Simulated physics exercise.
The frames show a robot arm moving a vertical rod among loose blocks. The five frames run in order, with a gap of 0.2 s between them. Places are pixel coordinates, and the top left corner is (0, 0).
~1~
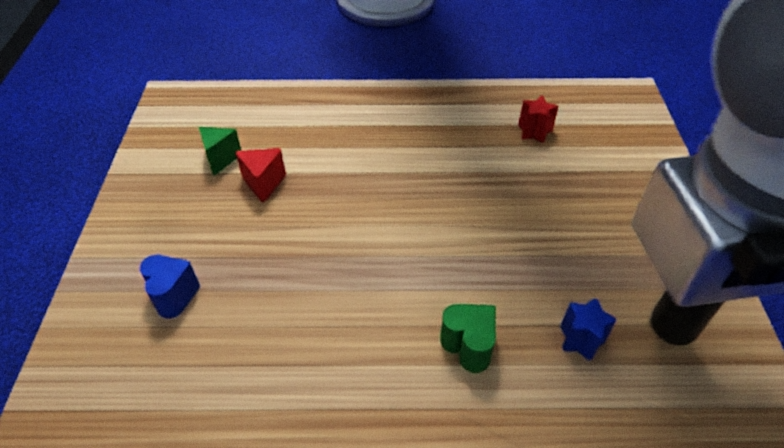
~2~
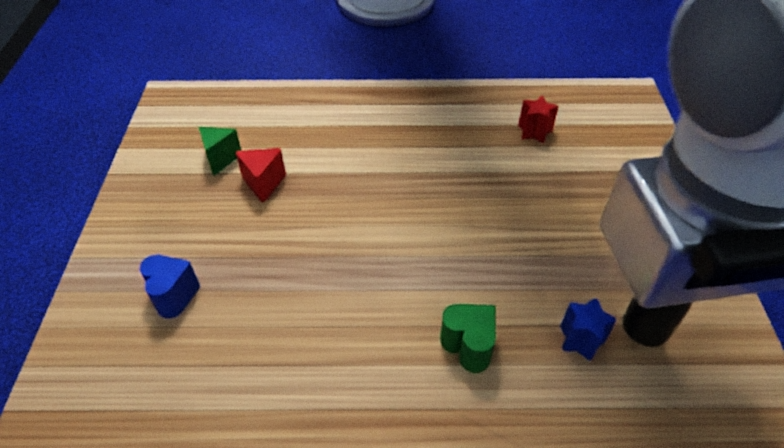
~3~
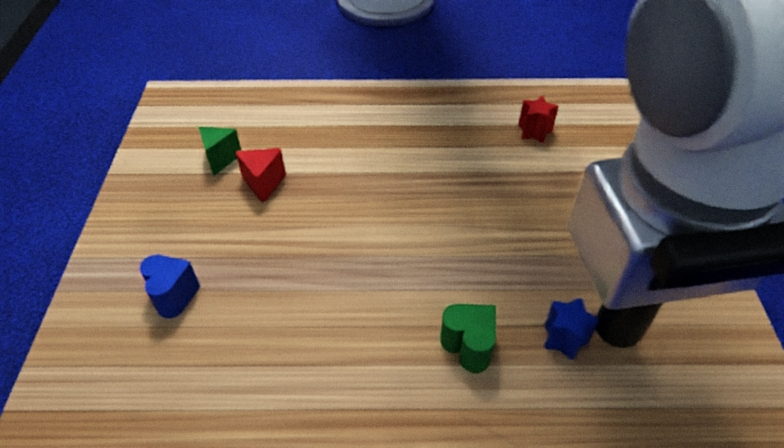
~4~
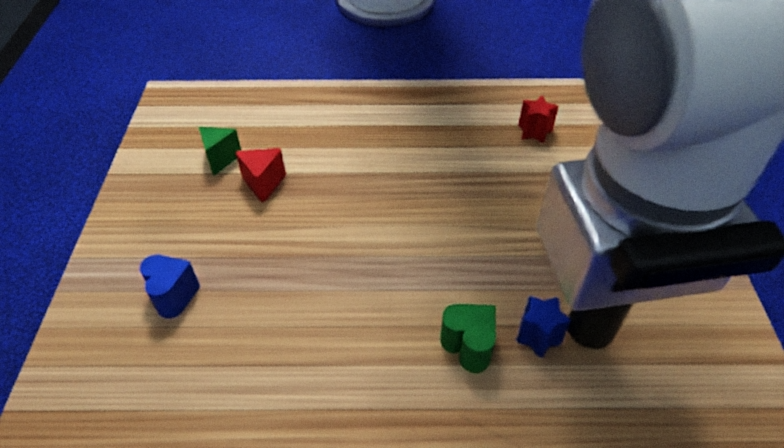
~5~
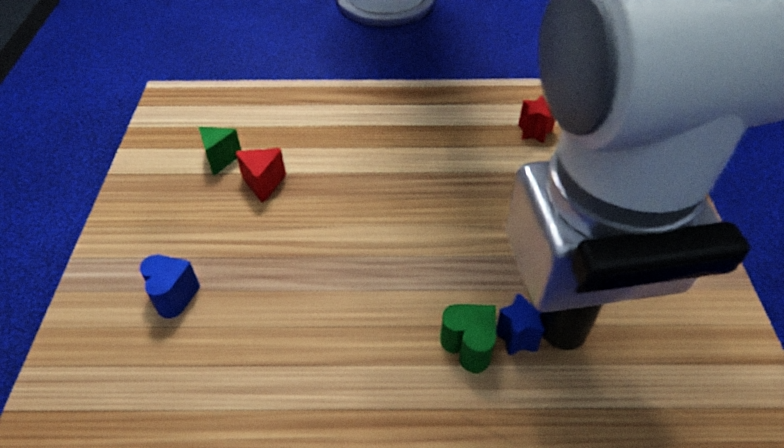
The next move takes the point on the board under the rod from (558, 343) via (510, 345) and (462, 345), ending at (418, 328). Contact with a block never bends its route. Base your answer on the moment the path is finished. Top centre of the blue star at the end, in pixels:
The spot you're after is about (382, 291) in the image.
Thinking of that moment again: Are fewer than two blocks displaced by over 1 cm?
No, I don't think so.
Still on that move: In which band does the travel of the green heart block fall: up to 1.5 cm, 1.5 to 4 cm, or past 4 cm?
Result: Over 4 cm.
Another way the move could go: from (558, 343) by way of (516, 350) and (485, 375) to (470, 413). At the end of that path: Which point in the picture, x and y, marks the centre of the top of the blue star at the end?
If I read the scene right, the answer is (463, 322).
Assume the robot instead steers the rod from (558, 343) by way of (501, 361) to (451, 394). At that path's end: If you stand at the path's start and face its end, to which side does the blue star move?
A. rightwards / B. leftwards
Option A.
On the path given first. One third of the way, rod (513, 332); green heart block (437, 320), turned 20° anticlockwise; blue star (477, 308), turned 10° clockwise.
Two thirds of the way, rod (463, 332); green heart block (385, 319), turned 20° anticlockwise; blue star (426, 307), turned 15° clockwise.
At the end, rod (418, 316); green heart block (342, 310), turned 40° anticlockwise; blue star (382, 291), turned 15° clockwise.
